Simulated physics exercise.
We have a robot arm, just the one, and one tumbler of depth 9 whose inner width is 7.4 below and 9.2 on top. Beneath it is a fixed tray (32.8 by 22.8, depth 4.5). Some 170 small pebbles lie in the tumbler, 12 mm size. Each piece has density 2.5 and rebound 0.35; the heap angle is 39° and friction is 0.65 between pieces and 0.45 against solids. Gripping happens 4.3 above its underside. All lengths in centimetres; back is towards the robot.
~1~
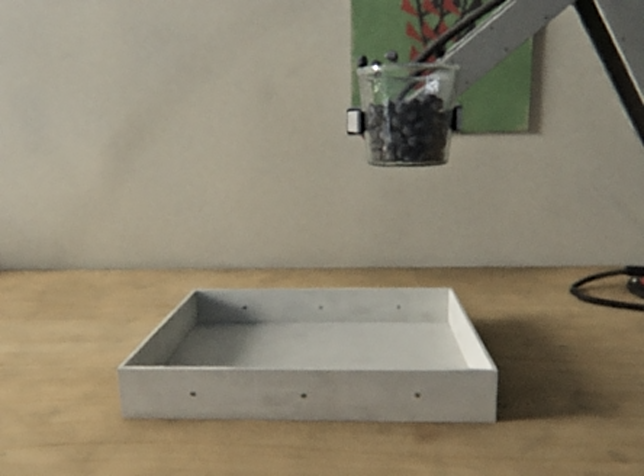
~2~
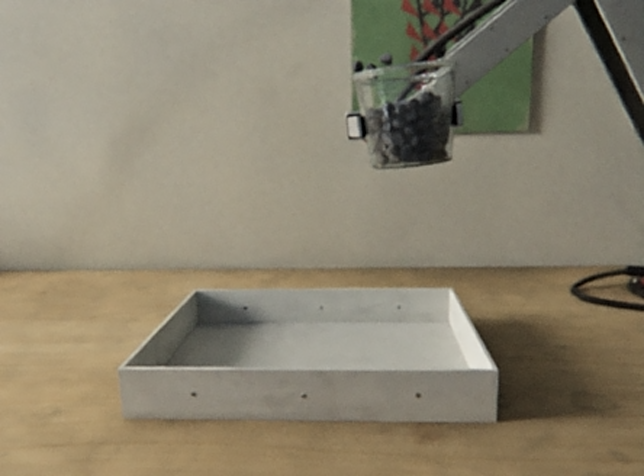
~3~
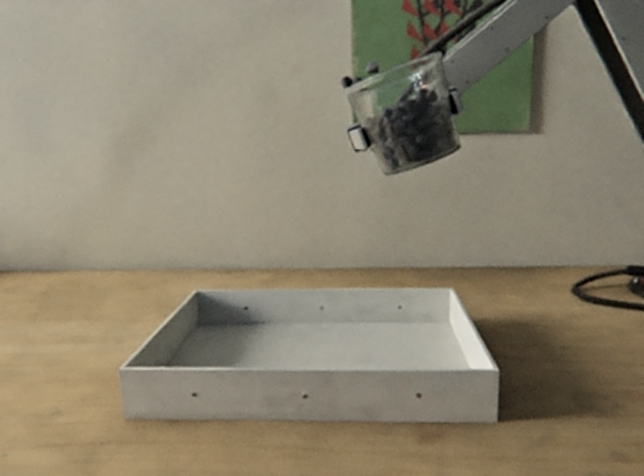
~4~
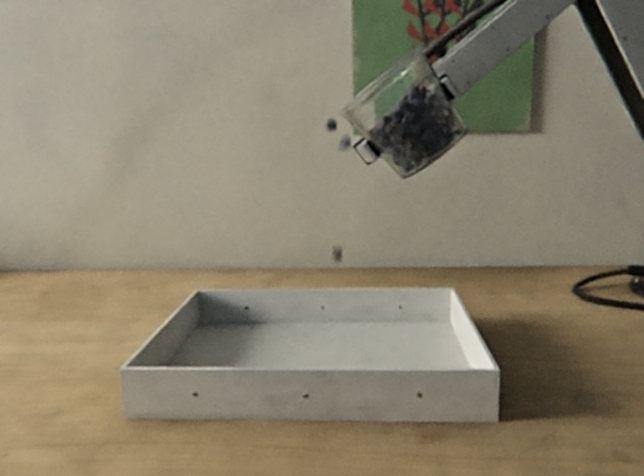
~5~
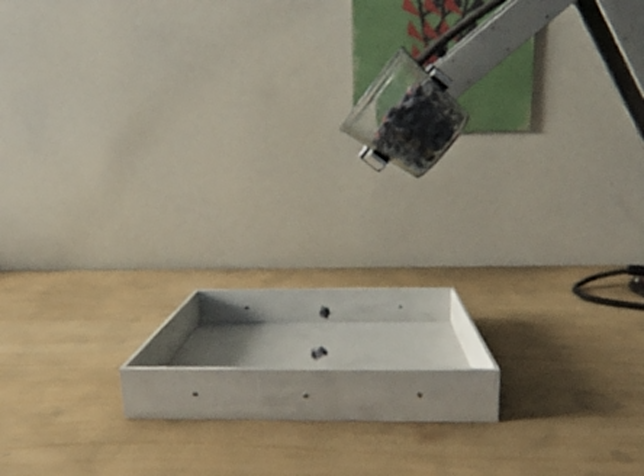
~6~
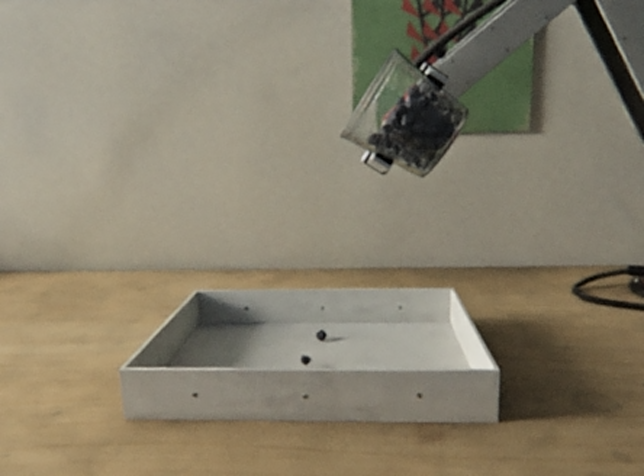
A wooden tabletop against a plain pale wall is seen from the front and slightly above by a still camera. A shallow light-grey tray sits on it, while at upper right a grey robot arm holds a clear tumbler of small dark pebbles before a green picture with red shapes. The arm tilts the tumbler leftward, and a few pebbles drop from its rim into the tray and shift there.
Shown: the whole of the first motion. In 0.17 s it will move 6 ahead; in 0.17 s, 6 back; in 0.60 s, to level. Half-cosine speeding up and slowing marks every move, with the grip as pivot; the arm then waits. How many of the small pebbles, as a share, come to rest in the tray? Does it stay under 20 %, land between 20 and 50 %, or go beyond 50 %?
It stays under 20 %.
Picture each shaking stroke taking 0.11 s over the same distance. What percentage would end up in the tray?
30 %.
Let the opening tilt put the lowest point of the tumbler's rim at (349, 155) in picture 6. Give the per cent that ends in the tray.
Result: Approximately 40 %.
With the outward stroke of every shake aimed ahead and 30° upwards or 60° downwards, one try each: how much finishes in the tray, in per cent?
I'd say close to 15 percent for the first and close to 0 percent for the second.
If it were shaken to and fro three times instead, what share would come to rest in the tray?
About 10 per cent in that case.
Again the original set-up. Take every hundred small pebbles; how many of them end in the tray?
Close to 5 in a hundred.
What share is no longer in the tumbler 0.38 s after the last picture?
Share gone: Around 5 %.
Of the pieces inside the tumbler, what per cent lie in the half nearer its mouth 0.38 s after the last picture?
Something near 35 per cent is there.
Then, 0.38 s later, tilted 56° forward, highest piece 27 above the table; 158 in the tumbler, 3 in the tray, 9 in flight or on a rim.
Then, 0.75 s later, tilted 13° forward, highest piece 30 above the table; 158 in the tumbler, 12 in the tray.
Then, 1.14 s later, level, highest piece 30 above the table; 158 in the tumbler, 12 in the tray.
Then, 2.19 s later, level, highest piece 30 above the table; 158 in the tumbler, 12 in the tray.
At rest, 158 in the tumbler, 12 in the tray. That is 7 % in the tray.
